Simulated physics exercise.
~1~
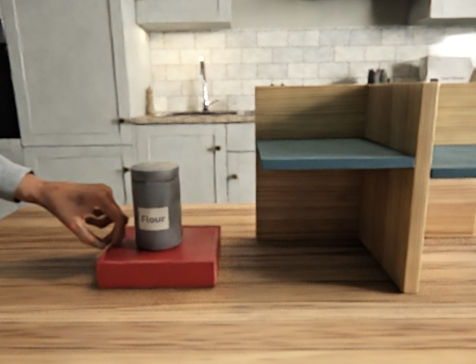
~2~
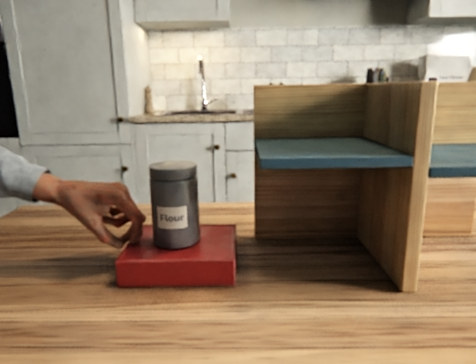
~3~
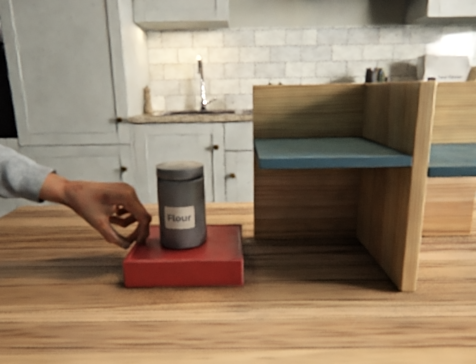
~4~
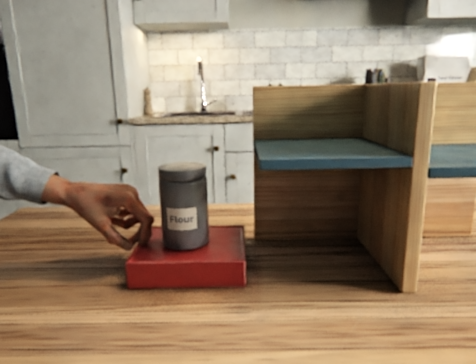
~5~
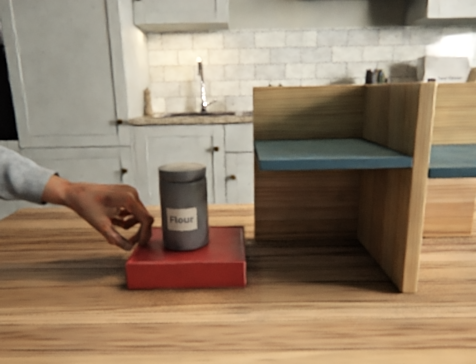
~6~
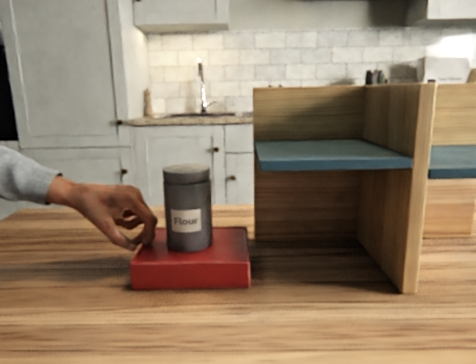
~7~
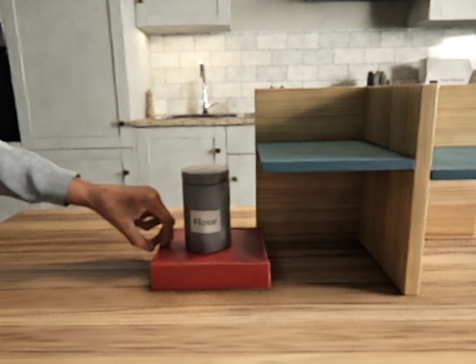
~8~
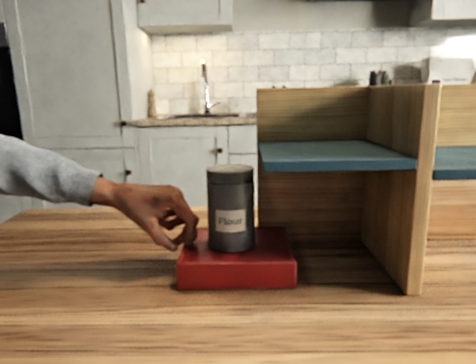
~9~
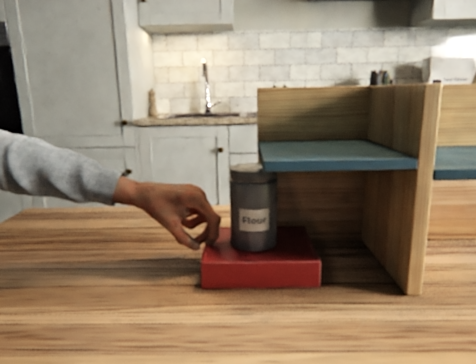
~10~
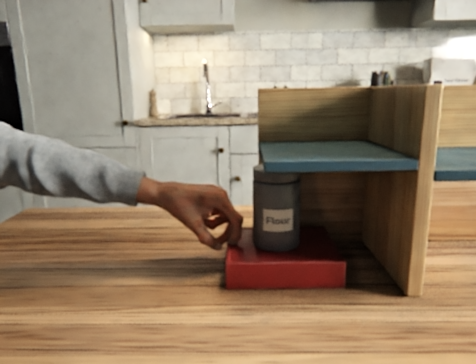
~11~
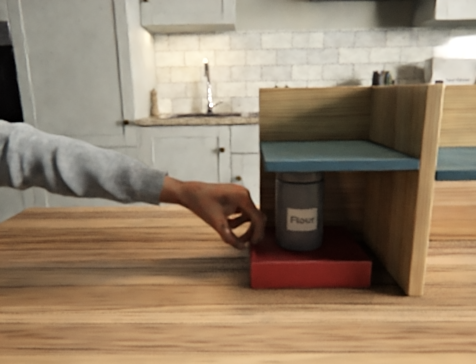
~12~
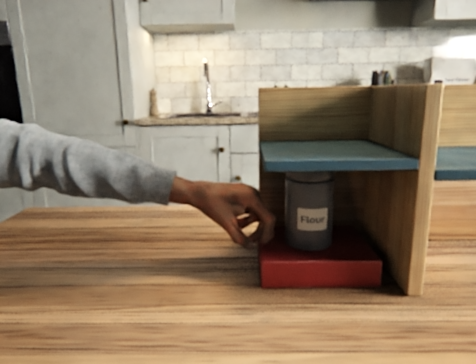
A grey jar on a red tray is pushed right by a hand, sliding upright beneath a blue shelf.
